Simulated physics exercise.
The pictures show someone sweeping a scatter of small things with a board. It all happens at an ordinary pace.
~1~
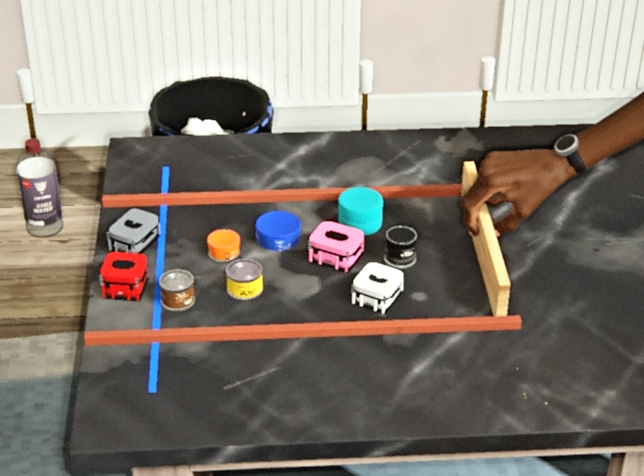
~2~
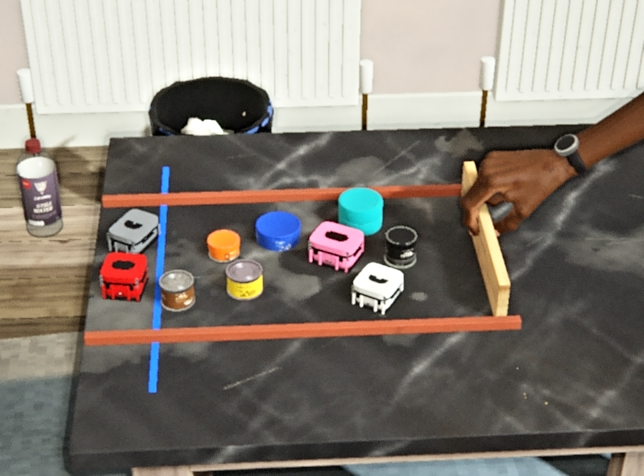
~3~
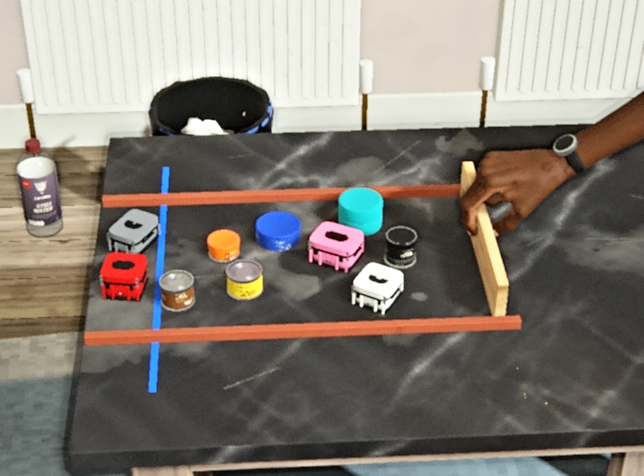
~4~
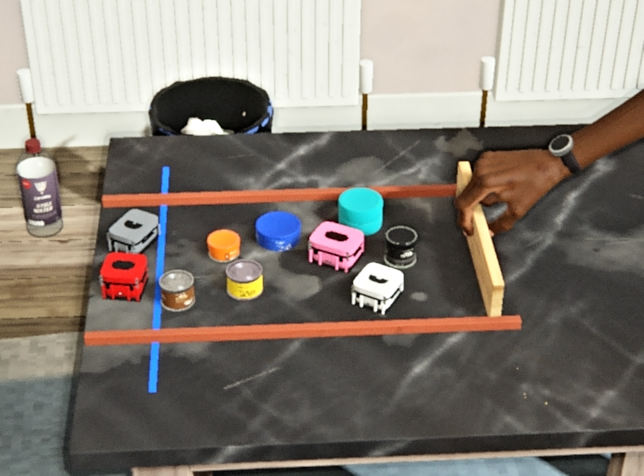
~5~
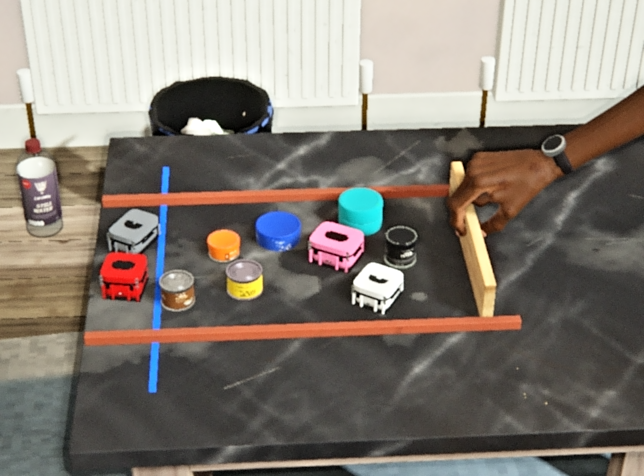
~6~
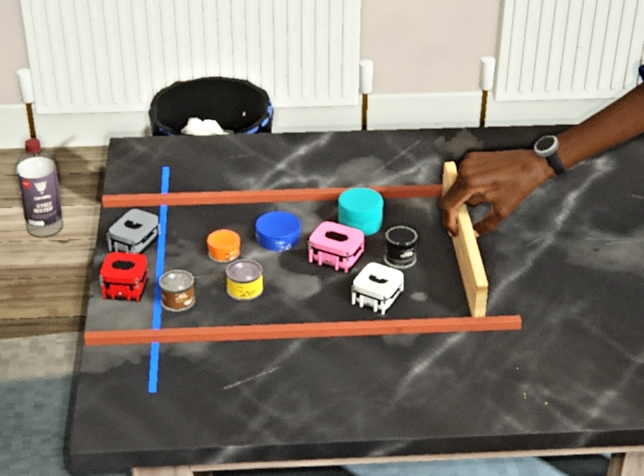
On a dark marbled tabletop in front of white radiators, seen from slightly above, a bin and a bottle stand behind and to the left. Between two reddish rails lie grey and red cases by a blue tape line, brown, yellow, orange, blue, turquoise and black containers, and pink and white cases. A hand wearing a dark watch slides a wooden board slightly left, touching none of them, while the view stays still.
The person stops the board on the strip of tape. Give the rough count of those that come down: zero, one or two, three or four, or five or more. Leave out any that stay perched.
Outcome: The number that fall off is one or two.
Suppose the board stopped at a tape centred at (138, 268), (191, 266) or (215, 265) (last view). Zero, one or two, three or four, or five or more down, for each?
One after another: Three or four; none at all; none.
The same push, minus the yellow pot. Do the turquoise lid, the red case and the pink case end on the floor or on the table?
The turquoise lid holds on, the red case comes down, the pink case remains up.
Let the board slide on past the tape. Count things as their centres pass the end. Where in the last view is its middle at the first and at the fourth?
About (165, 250), then (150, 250).
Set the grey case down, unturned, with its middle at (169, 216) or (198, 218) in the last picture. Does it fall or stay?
In that order, it is lost; tumbles off.
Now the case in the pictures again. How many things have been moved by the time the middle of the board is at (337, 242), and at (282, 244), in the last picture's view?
The counts are 5 and 7.
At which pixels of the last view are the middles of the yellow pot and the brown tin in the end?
The yellow pot at (140, 284), the brown tin at (101, 304).
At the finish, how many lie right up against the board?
That makes 5.
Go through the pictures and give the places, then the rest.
Red case (125, 277); grey case (134, 234); brown tin (177, 291); board (484, 237); tape (160, 267), in the first picture.
Grey case (134, 234); yellow pot (245, 280), in the second picture.
Brown tin (177, 291); turquoise lid (360, 211), in the third picture.
Red case (125, 277); black tin (401, 248), in the fourth picture.
Grey case (134, 234); blue tub (278, 232), in the fifth picture.
Red case (125, 277); grey case (134, 234); brown tin (177, 291); board (463, 238); tape (160, 267), in the sixth picture.
A little later, none off yet; red case at rest near (125, 277); grey case at rest near (134, 234); brown tin at rest near (177, 291).
When it is over, the number that fall off is one or two; down, grey case.
